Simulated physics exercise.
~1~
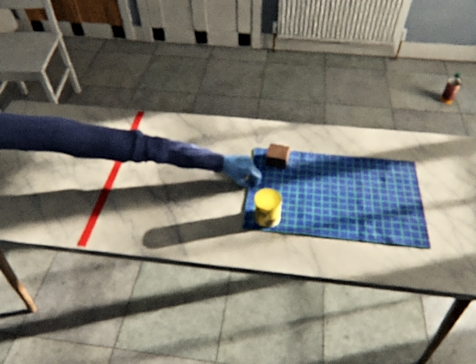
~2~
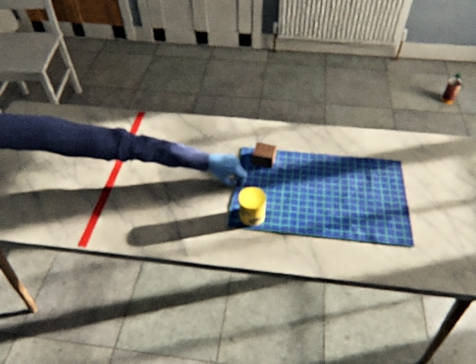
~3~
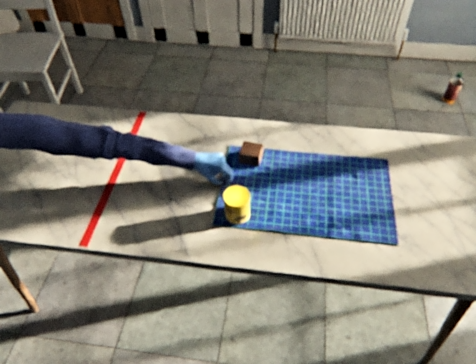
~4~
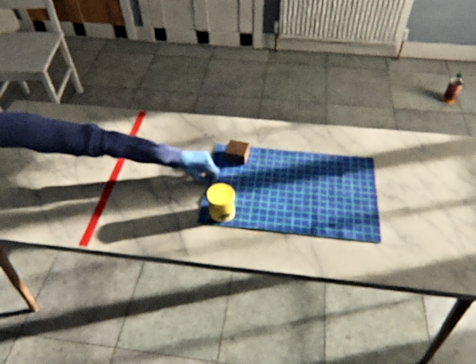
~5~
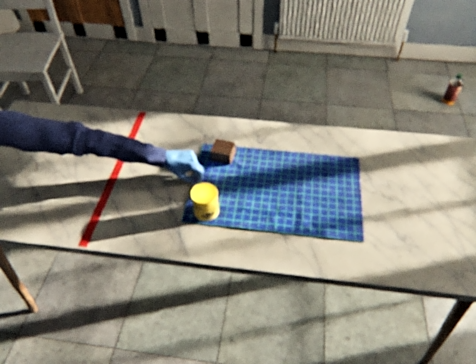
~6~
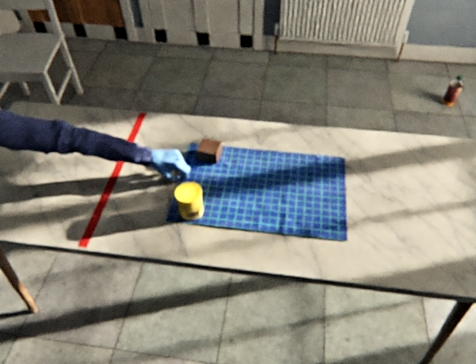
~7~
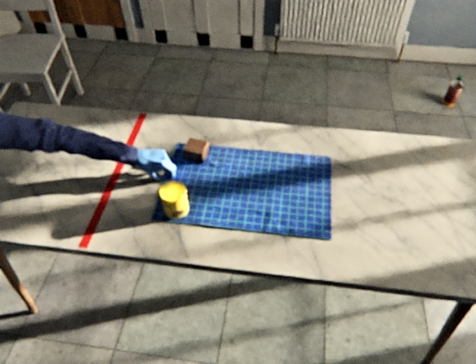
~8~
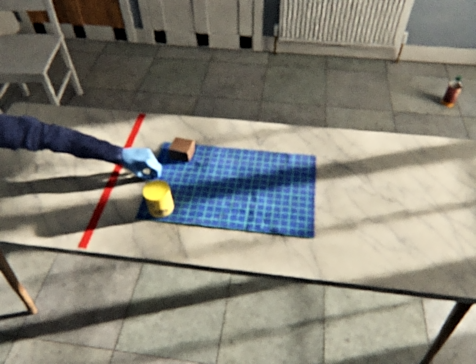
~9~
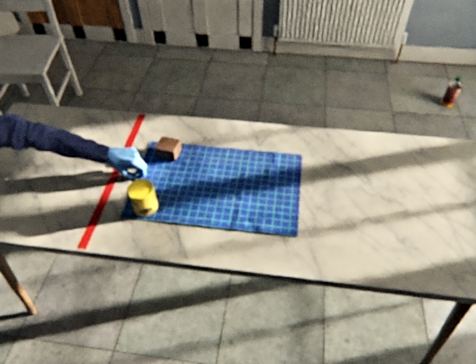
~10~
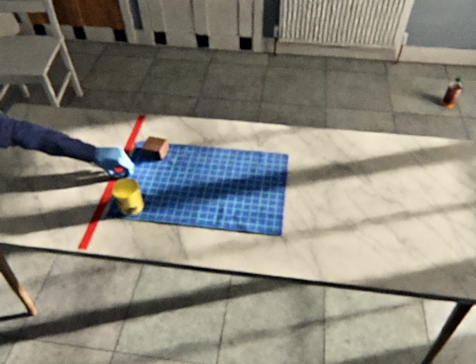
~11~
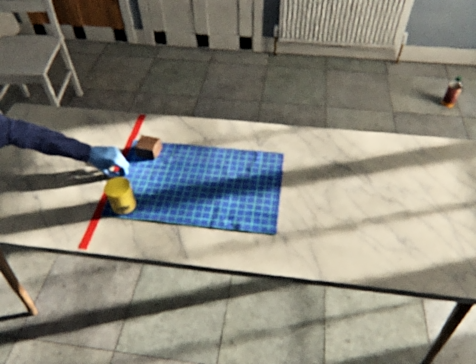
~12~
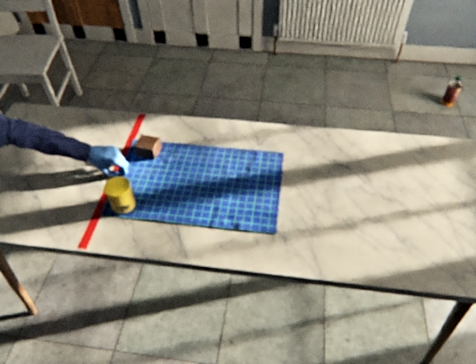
In a tiled room with a white radiator and a pale chair behind, a long marbled table is seen from above and in front, the view swaying slightly. A blue checked cloth lies on it, carrying a yellow tin near its left edge and a brown block at the upper left corner, while a red tape line crosses the table further left. A gloved hand on a dark-sleeved arm, reaching from the left, draws the cloth steadily leftward. Tin and block ride along with it. The cloth's edge reaches the tape and stops, with both objects still aboard.
